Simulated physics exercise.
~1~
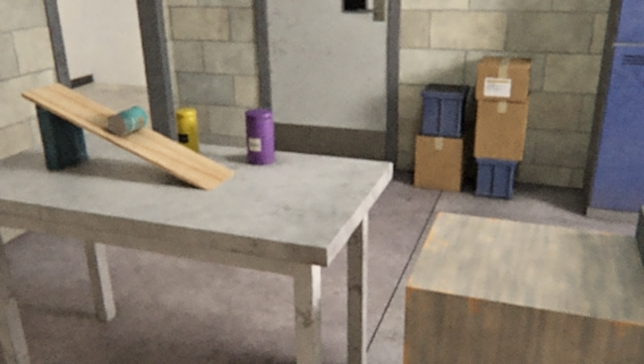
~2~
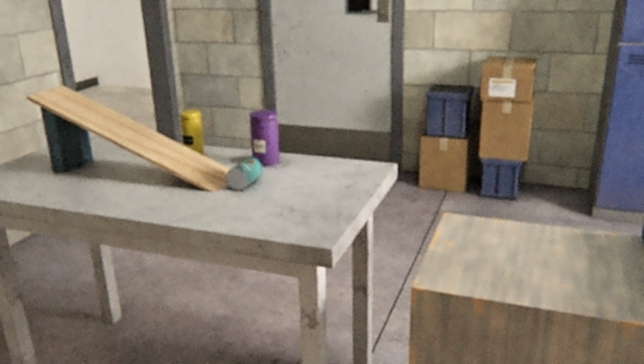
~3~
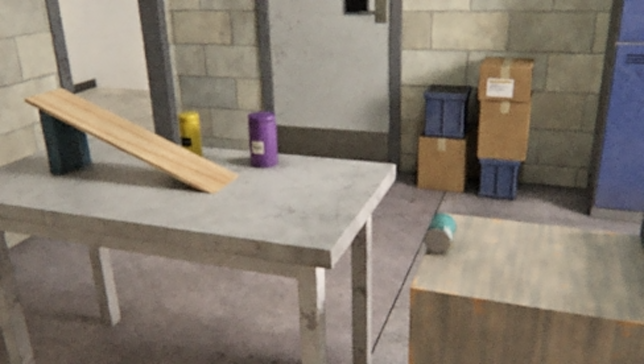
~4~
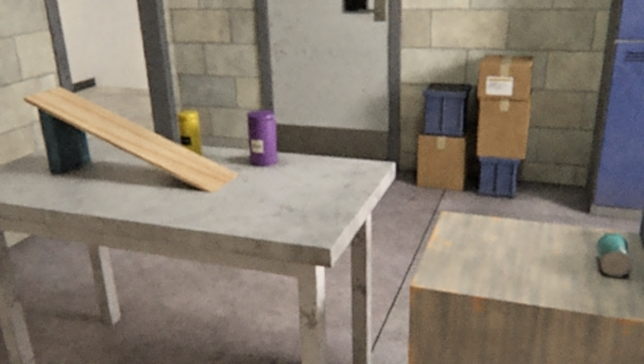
Turquoise tin rolling down a plank ramp, crossing the grey table past two upright jars and landing on a wooden box to the right.
